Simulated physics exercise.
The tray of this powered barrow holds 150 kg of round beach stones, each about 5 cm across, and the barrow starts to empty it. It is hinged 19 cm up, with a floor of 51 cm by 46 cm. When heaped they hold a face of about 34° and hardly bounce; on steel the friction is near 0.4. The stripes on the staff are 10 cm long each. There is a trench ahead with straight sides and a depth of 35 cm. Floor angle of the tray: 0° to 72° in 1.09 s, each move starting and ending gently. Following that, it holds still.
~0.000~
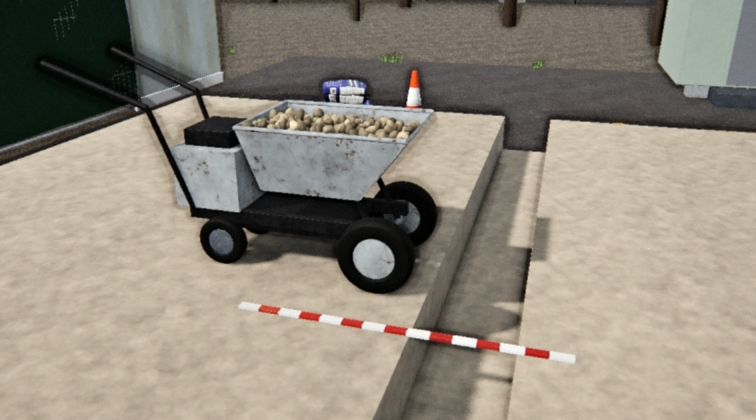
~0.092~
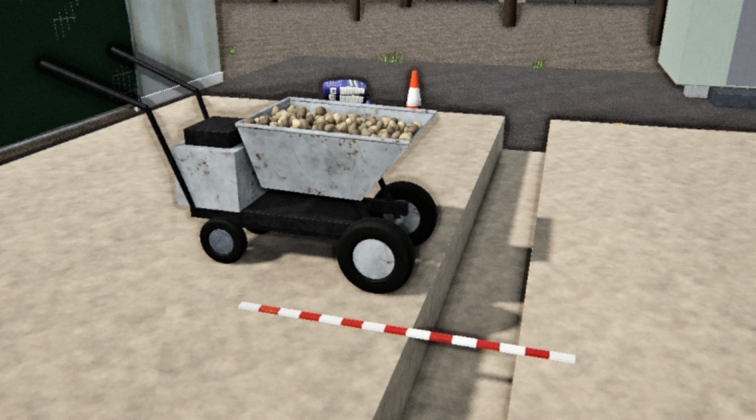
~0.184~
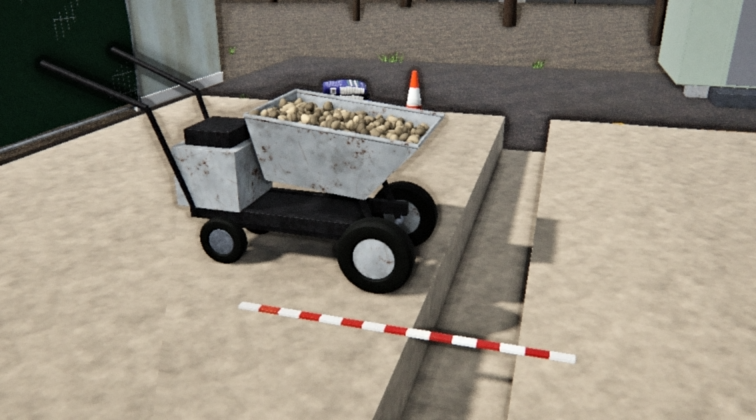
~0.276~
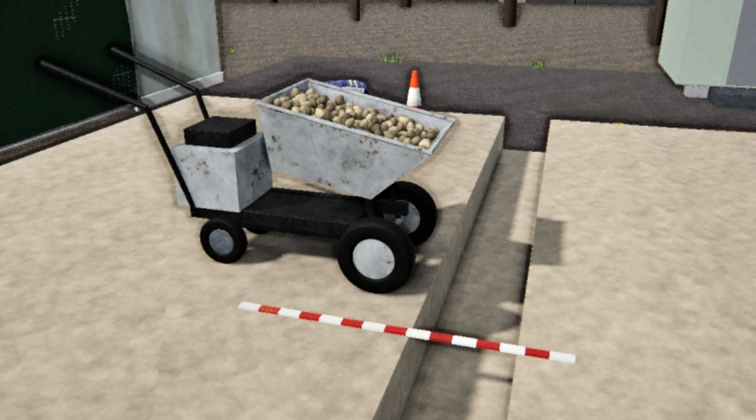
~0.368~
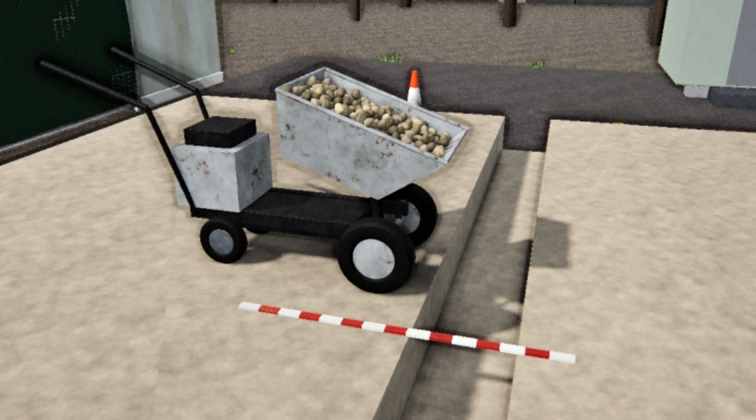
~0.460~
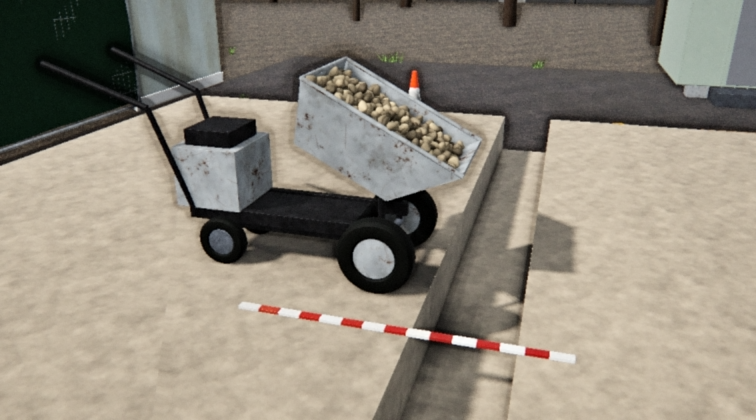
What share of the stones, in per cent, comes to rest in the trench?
About 24 per cent of the stones finish in the trench.
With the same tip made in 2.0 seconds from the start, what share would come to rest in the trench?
Probably about 30 in a hundred.
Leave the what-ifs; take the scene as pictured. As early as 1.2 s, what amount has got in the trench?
Roughly 5% by that time.
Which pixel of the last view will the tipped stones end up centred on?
Their middle is at about (579, 289).
After 0.8 s the floor is at 61°; 99 % in the tray, 1 % in the trench; the foremost stones are at (514, 225).
After 1.2 s the floor is at 72°; 50 % in the tray, 3 % in the trench, 47 % past the trench; the foremost stones are at (637, 299).
After 1.5 s the floor is at 72°; 16 % in the tray, 10 % in the trench, 74 % past the trench; the foremost stones are past the picture's edge.
After 3.5 s the floor is at 72°; 0 % in the tray, 24 % in the trench, 76 % past the trench; the foremost stones are past the picture's edge.
